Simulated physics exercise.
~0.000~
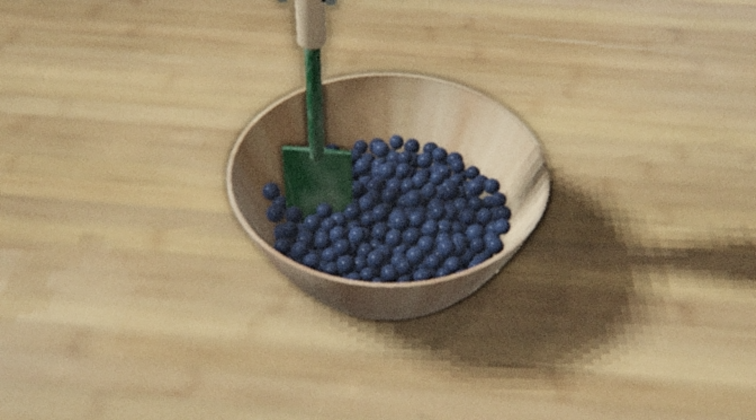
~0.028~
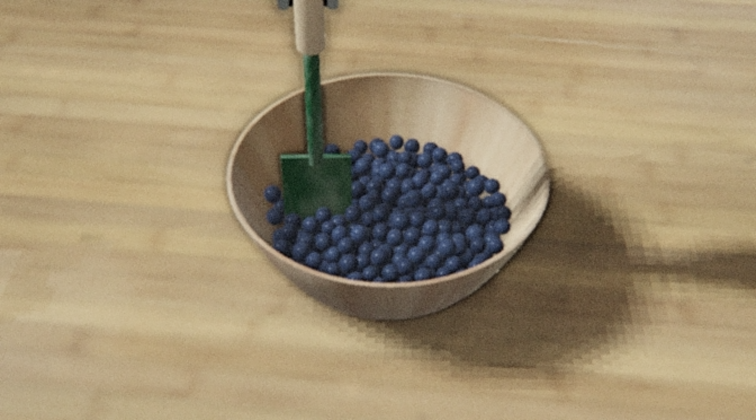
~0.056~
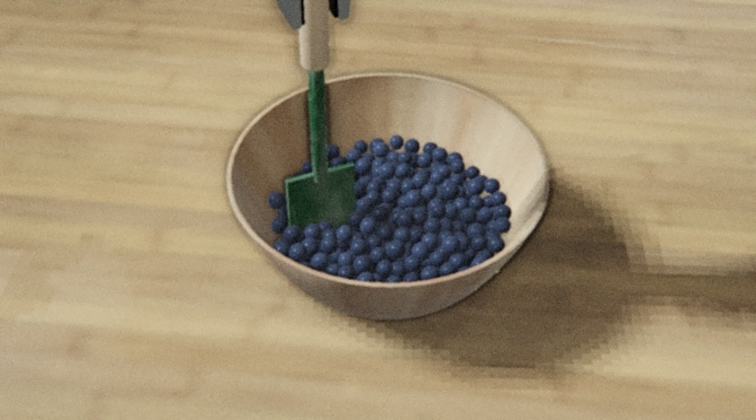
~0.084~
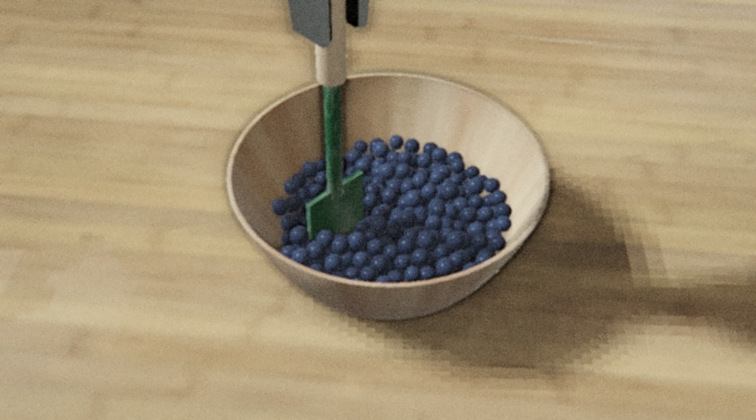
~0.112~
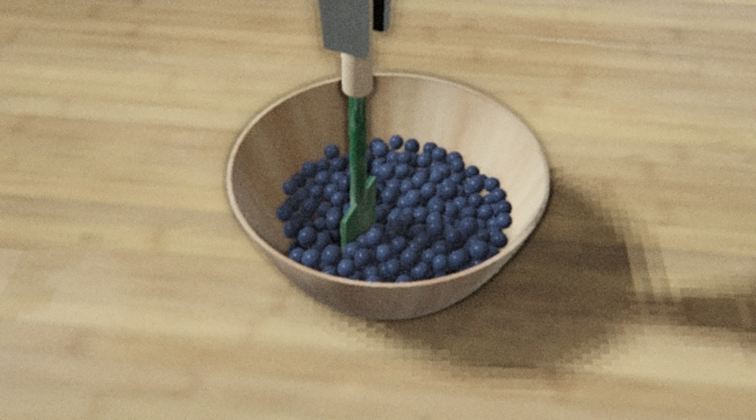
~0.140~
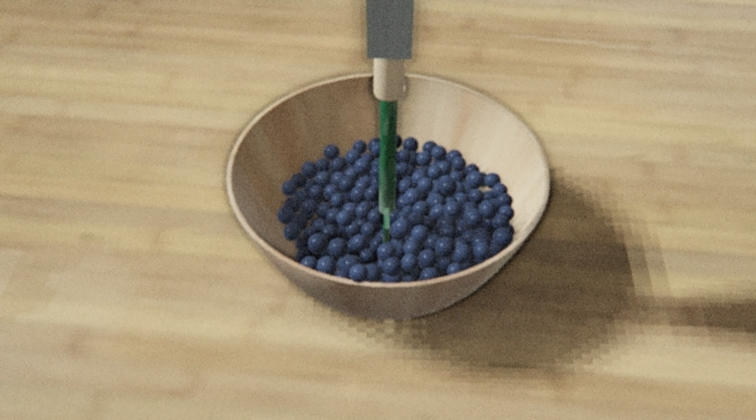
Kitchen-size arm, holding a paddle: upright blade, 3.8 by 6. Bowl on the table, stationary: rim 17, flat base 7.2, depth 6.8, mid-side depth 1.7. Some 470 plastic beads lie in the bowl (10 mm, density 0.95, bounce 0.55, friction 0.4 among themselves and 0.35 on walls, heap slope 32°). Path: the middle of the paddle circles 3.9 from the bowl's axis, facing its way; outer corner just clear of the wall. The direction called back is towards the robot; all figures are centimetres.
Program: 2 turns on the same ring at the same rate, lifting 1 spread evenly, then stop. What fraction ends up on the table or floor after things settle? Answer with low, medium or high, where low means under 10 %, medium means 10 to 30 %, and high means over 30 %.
Medium.
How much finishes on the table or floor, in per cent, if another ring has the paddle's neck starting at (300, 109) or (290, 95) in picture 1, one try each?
First try about 20 per cent, second try about 5 per cent.
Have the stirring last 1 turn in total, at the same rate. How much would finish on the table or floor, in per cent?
About 15 per cent.
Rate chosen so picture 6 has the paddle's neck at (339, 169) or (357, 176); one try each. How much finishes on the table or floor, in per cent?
First try: Around 5 %; second try: Around 10 %.
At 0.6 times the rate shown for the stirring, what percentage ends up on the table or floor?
Some 5 in a hundred.
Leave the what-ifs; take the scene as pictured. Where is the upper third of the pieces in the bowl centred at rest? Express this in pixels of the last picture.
Roughly at pixel (335, 224).
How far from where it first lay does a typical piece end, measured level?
Some 9 centimetres or so.
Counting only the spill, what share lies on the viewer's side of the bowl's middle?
Close to 40 in a hundred.
After 0.45 s, 339° round, highest piece 9 above the table; 413 in the bowl, 34 on the table or floor, 22 in flight or on the tool.
After 0.76 s, 222° round, highest piece 8 above the table; 376 in the bowl, 84 on the table or floor, 9 in flight or on the tool.
After 1.11 s, 0° round, highest piece 7 above the table; 367 in the bowl, 102 on the table or floor.
After 1.81 s, 0° round, highest piece 6 above the table; 367 in the bowl, 102 on the table or floor.
At rest, 367 in the bowl, 102 on the table or floor. That is 22 % on the table or floor.
